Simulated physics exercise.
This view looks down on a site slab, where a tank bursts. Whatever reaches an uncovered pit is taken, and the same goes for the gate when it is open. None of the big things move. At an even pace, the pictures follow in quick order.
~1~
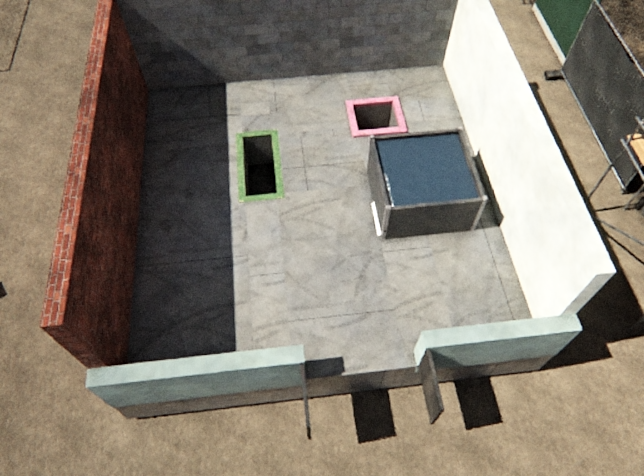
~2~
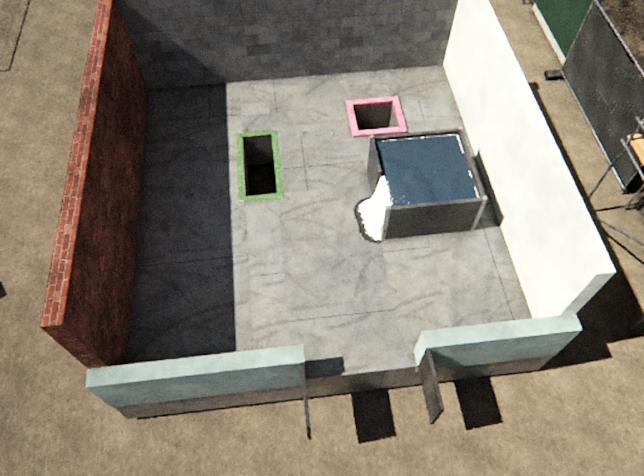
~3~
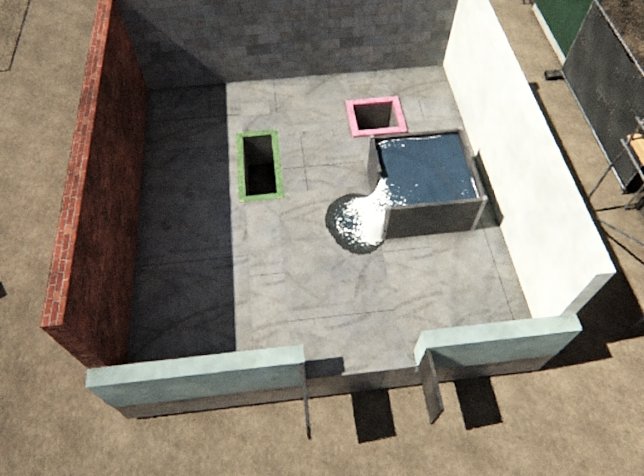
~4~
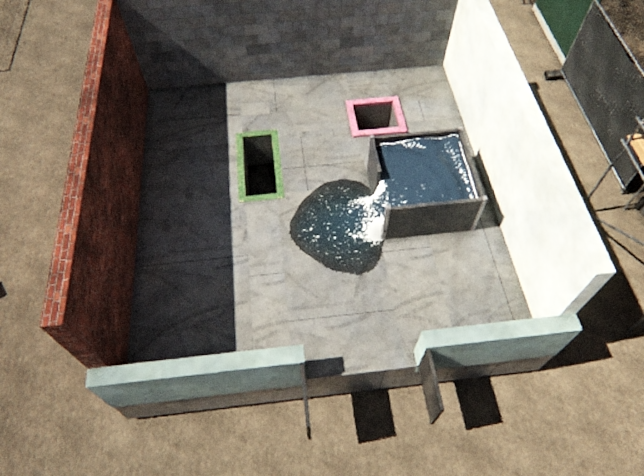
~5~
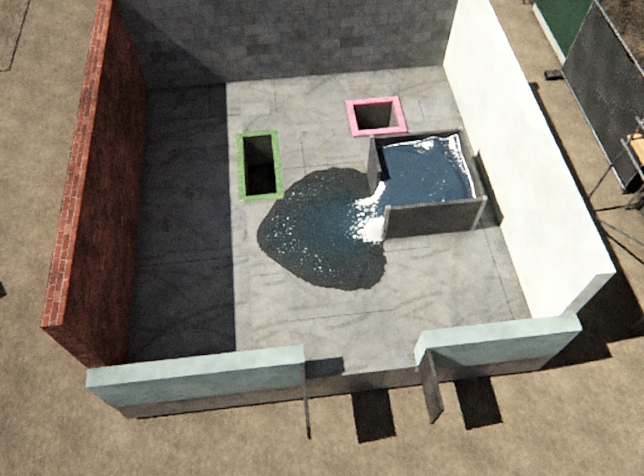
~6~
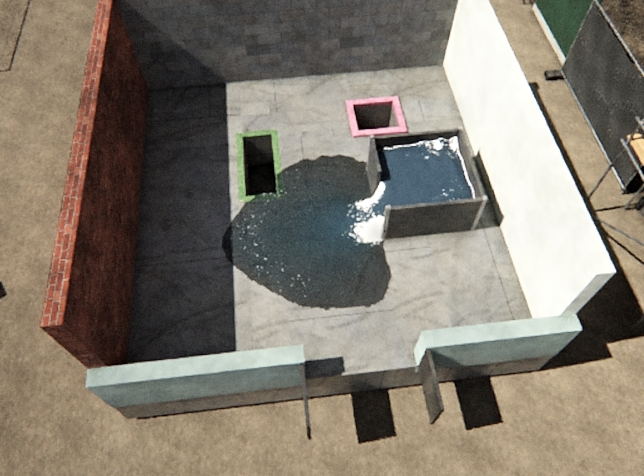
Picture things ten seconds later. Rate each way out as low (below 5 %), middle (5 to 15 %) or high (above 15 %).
Ratings - gate: Middle; green pit: High; pink pit: Low.
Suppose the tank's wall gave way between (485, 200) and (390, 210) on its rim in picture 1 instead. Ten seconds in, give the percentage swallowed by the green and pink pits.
Approximately, green takes 4 % and pink takes 0 %.
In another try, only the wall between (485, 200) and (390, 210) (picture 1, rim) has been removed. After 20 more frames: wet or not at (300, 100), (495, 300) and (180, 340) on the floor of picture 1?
In turn: Clear, flooded, flooded.
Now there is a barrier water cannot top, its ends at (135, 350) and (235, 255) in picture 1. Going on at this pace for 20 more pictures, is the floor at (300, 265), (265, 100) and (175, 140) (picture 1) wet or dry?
Point by point: First swamped, next spared, last swamped.
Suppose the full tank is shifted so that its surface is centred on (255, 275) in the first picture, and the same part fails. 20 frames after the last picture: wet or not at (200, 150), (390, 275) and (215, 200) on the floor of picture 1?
In sequence: Inundated, next unflooded, then inundated.
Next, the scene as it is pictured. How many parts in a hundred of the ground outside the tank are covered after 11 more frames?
That works out to some 40 in a hundred.
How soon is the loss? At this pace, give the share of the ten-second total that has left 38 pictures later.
That comes to 60 per cent, as I work it out.
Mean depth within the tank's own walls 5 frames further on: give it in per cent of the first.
I'd say some 60 %.
A moment on, water covers 35 % of the floor; the gate 0 %, the green pit 3 %, the pink pit 0 %.
Next, water covers 40 % of the floor; the gate 1 %, the green pit 6 %, the pink pit 0 %.
Then, water covers 45 % of the floor; the gate 2 %, the green pit 10 %, the pink pit 0 %.
Later, water covers 60 % of the floor; the gate 4 %, the green pit 13 %, the pink pit 0 %.
In the end, water covers 80 % of the floor; the gate 10 %, the green pit 19 %, the pink pit 0 %.
